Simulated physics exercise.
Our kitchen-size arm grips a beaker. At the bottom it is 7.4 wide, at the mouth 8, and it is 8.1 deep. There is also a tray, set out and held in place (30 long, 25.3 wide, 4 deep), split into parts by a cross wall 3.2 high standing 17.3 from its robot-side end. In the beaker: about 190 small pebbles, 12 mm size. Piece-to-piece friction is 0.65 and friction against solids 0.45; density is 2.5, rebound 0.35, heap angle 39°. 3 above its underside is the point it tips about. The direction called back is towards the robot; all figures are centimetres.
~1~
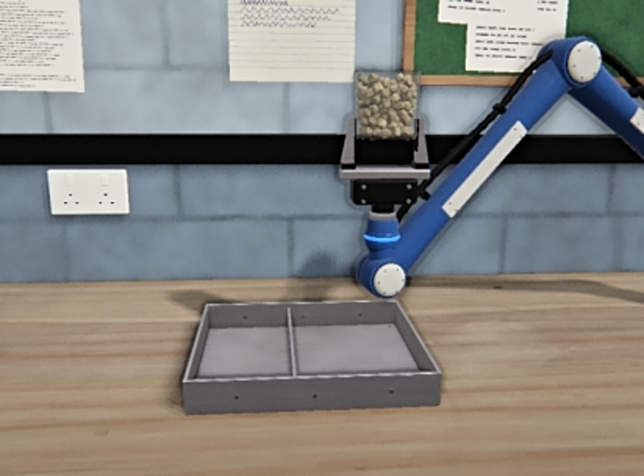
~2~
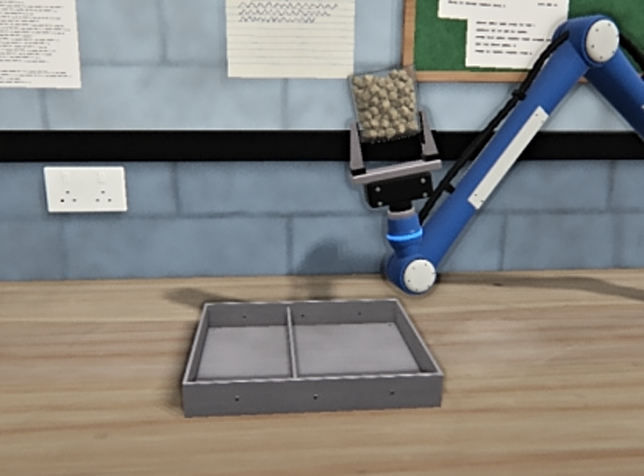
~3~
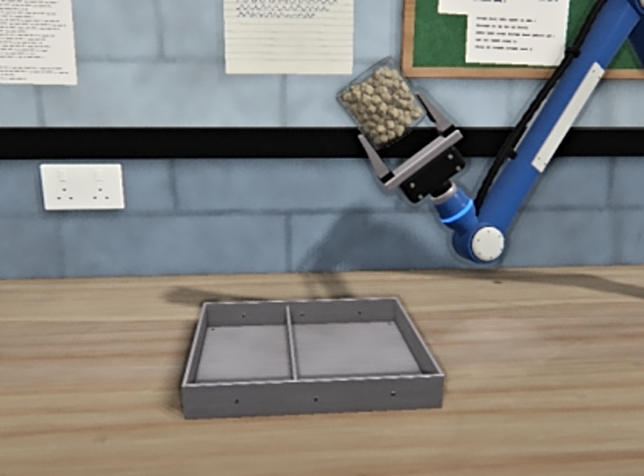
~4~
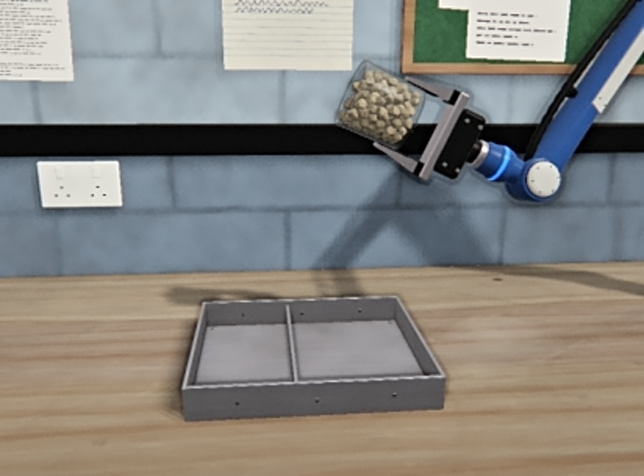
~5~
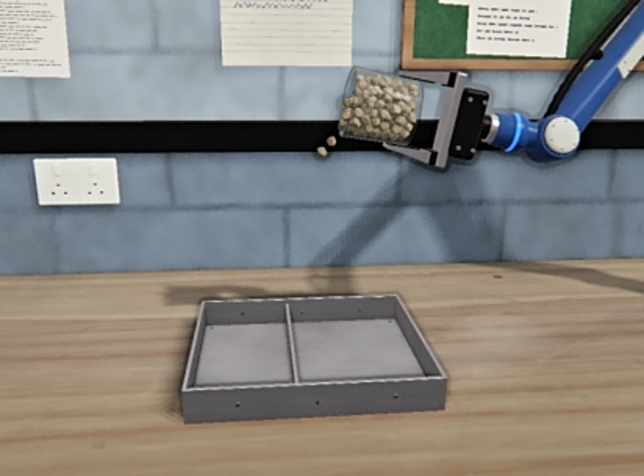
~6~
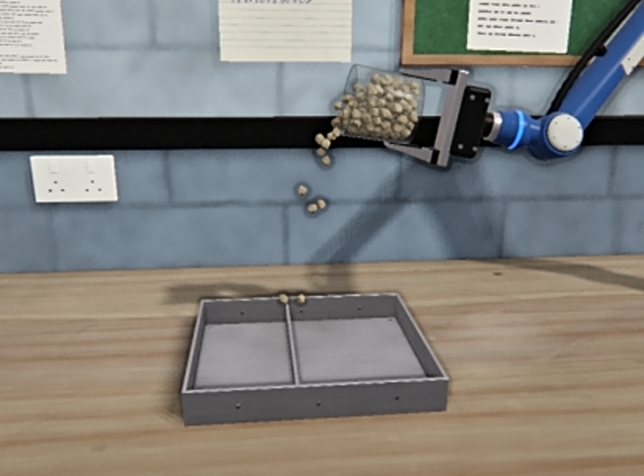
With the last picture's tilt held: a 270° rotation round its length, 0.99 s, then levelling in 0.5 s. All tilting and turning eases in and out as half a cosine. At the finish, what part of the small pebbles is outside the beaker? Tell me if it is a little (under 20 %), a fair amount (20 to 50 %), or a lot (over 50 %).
A fair amount, 20 to 50 %.
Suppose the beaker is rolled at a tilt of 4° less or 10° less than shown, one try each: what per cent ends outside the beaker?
25 % and 10 %.
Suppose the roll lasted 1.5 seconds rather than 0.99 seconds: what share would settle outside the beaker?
It would come to around 30 percent.
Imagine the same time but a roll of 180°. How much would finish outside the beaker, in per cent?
It would come to around 20 per cent.
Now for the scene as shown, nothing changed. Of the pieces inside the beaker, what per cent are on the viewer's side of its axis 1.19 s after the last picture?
It's close to 60 percent.
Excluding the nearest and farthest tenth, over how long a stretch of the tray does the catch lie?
That stretch is roughly 20 cm long.
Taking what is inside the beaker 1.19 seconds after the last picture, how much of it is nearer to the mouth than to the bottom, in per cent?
Mouth-half share: Approx. 40 in a hundred.
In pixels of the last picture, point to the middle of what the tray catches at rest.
Around (298, 360).
Then, 0.60 s later, tipped 80°, highest piece 38 above the table; 155 in the beaker, 12 in the robot-side part, 12 in the far-side part, 8 in flight or on a rim.
Then, 1.19 s later, tipped 52°, highest piece 37 above the table; 130 in the beaker, 30 in the robot-side part, 22 in the far-side part, 5 in flight or on a rim.
Then, 1.69 s later, upright, highest piece 39 above the table; 130 in the beaker, 32 in the robot-side part, 25 in the far-side part.
Then, 2.39 s later, upright, highest piece 39 above the table; 130 in the beaker, 32 in the robot-side part, 25 in the far-side part.
At rest, 130 in the beaker, 32 in the robot-side part, 25 in the far-side part. That is 30 % outside the beaker.
